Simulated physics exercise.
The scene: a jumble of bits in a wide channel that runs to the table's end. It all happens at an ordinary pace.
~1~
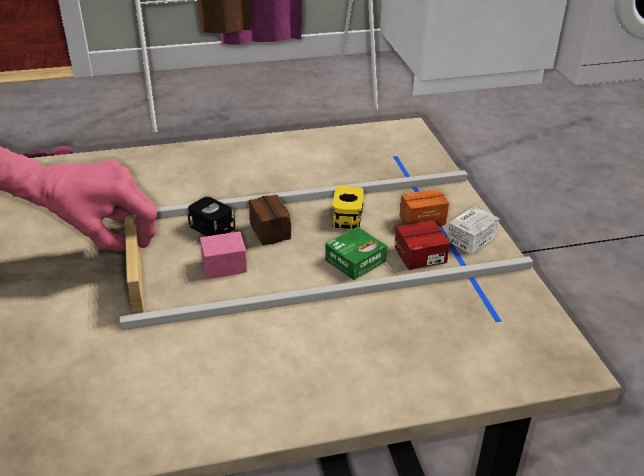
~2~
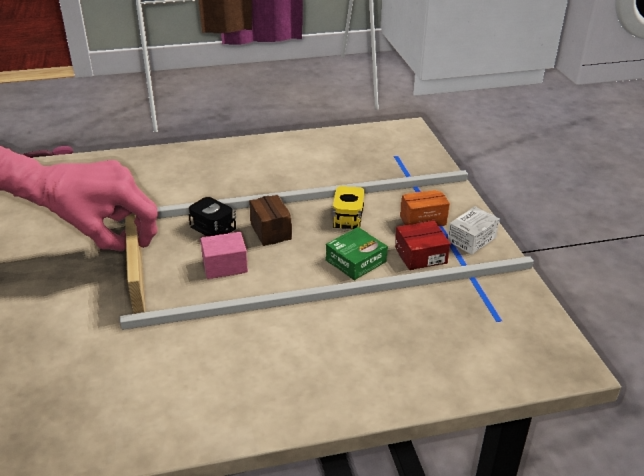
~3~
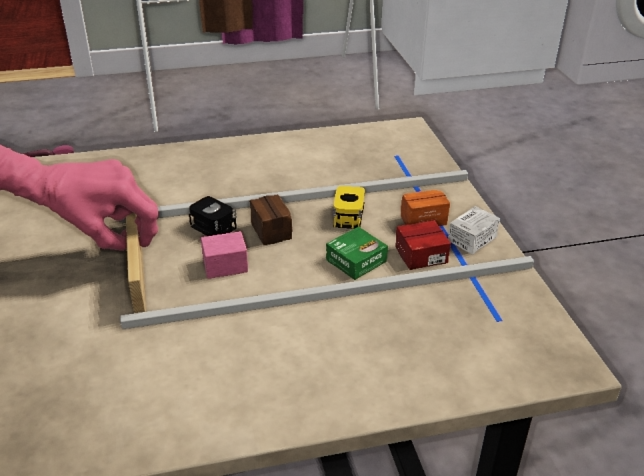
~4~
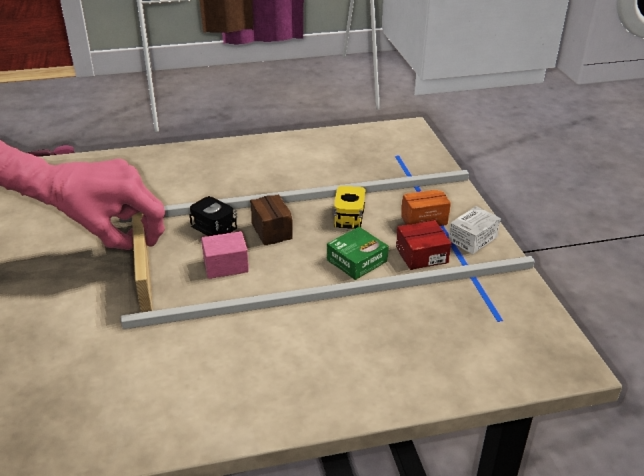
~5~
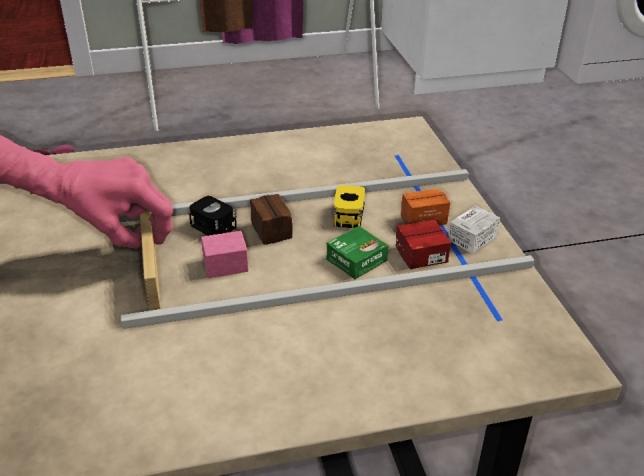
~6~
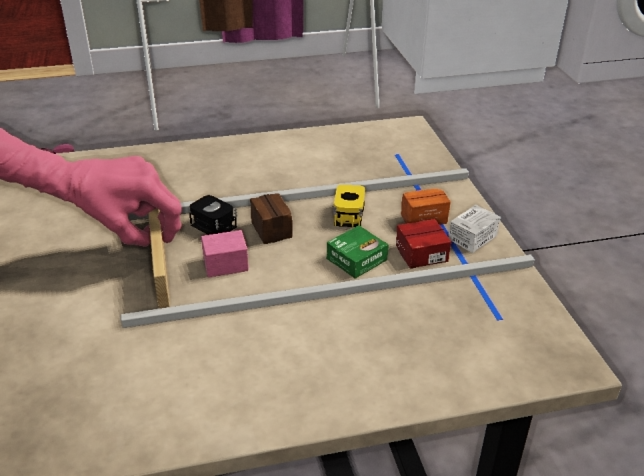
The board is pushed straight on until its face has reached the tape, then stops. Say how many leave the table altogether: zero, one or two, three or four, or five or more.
As it turns out, the number that fall off is three or four.
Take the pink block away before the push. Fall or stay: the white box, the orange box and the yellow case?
The white box goes over, the orange box goes over, the yellow case drops off.
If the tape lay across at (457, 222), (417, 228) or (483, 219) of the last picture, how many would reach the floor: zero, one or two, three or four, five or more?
One after another: At least five; 1 or 2; more than four.
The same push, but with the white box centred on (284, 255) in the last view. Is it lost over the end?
It survives.
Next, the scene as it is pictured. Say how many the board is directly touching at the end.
That makes 2.
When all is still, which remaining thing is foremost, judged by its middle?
Foremost is the green box.
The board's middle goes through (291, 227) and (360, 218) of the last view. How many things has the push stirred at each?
By then 5, and 8.
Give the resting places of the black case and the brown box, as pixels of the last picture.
About (440, 193), and the other about (473, 195).
Soon after, none off yet; white box at rest near (474, 228); orange box at rest near (425, 208); red box at rest near (423, 243).
Then, none off yet; white box moved about its own width near (512, 226); orange box moved about its own width near (457, 209); red box moved about its own width near (477, 245).
At rest, the number that fall off is three or four; fallen, yellow case, red box, orange box and white box.
